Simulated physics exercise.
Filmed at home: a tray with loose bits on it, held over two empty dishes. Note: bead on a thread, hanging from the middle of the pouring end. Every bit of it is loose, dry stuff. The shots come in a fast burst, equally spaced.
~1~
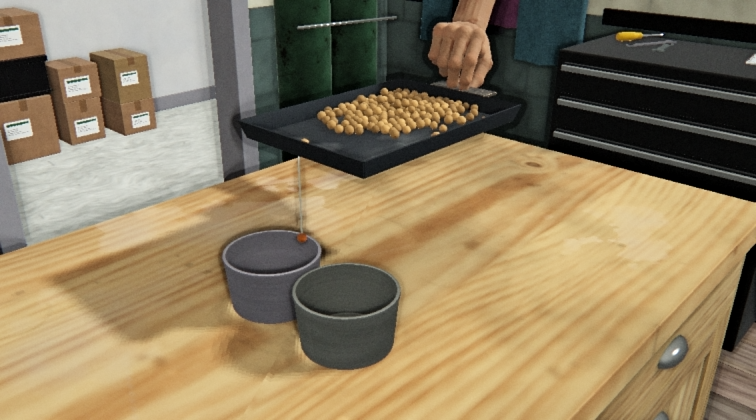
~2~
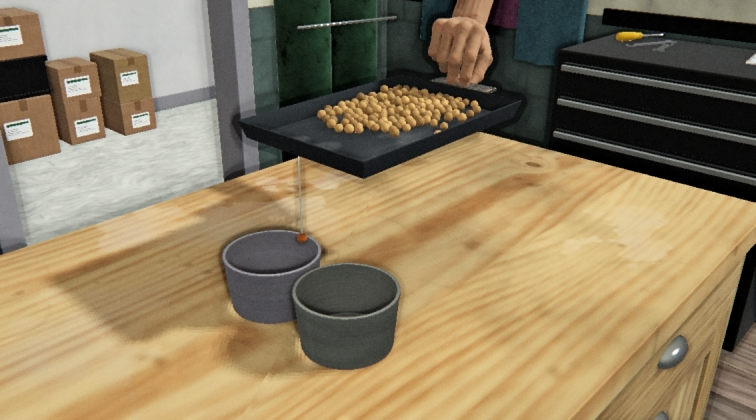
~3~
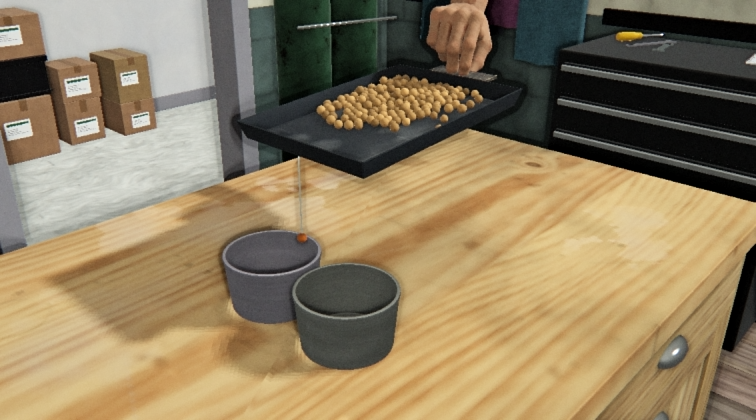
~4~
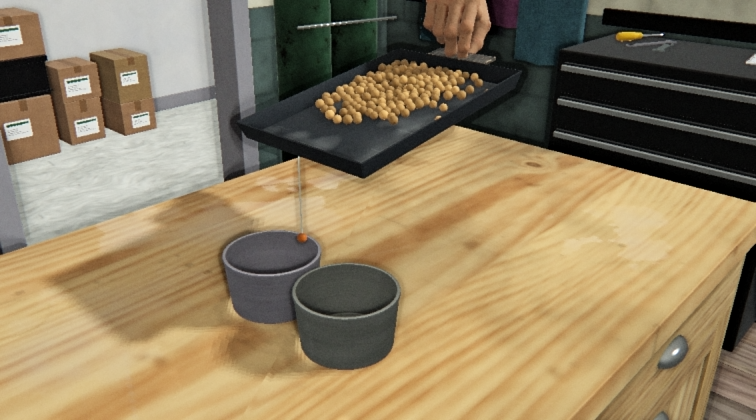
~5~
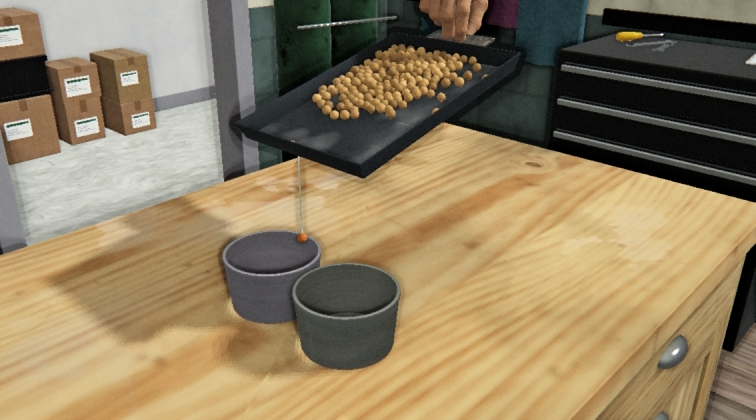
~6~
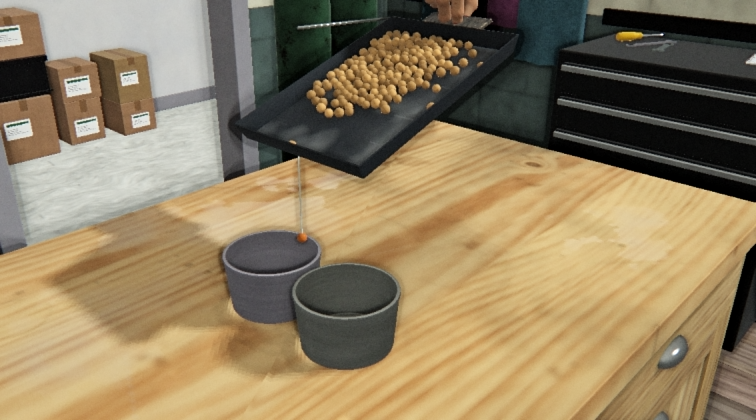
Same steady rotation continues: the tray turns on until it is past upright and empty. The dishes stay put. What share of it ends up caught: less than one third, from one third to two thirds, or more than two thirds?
Most likely the dishes are going to collect a middle share, one to two thirds of the load.
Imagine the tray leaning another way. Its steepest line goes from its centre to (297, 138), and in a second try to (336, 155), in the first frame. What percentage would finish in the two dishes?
First some 20, then 60 per cent.
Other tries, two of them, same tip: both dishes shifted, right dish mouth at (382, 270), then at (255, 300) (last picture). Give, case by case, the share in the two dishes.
Trial 1 around 0 percent, trial 2 around 50 percent.
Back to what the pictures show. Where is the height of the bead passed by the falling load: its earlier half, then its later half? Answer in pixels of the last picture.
Around (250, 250), followed by around (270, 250).
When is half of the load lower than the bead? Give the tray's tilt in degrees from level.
That would be about 85 degrees from level.
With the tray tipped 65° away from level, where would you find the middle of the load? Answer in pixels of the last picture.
Look close to (277, 151) in the last picture.
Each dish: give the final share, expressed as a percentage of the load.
Looks like close to 40 % lands in the left dish and close to 20 % in the right one.
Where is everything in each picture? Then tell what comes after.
In the first picture, corners of the pouring end at (246, 120) and (364, 159), level; middle of the load at (400, 112), round wooden beads; left dish at (236, 289); right dish at (309, 332); bead on its thread at (302, 238).
In the second picture, corners of the pouring end at (246, 120) and (363, 159), level; middle of the load at (400, 110).
In the third picture, corners of the pouring end at (245, 120) and (363, 159), tipped barely, level across its low end; middle of the load at (400, 102).
In the fourth picture, corners of the pouring end at (244, 121) and (361, 159), tipped a little, level across its low end; middle of the load at (399, 91).
In the fifth picture, corners of the pouring end at (243, 121) and (360, 160), tipped a little, level across its low end; middle of the load at (396, 80).
In the sixth picture, corners of the pouring end at (241, 122) and (359, 161), tipped clearly, level across its low end; middle of the load at (391, 71), most on the move; left dish at (236, 289); right dish at (309, 332).
Soon, tray tipped steeply; about two thirds on the tray; a stray few in the right dish; a stray few in the left dish; a small part outside both; about a quarter in the air.
A while on, tray tipped past a quarter turn; a stray few on the tray; a small part in the right dish; about a third in the left dish; about a third outside both; a small part in the air.
Towards the end, tray tipped past a quarter turn; about a quarter in the right dish; about a third in the left dish; about half outside both.
Finally, tray tipped past a quarter turn; about a quarter in the right dish; about a third in the left dish; about half outside both.
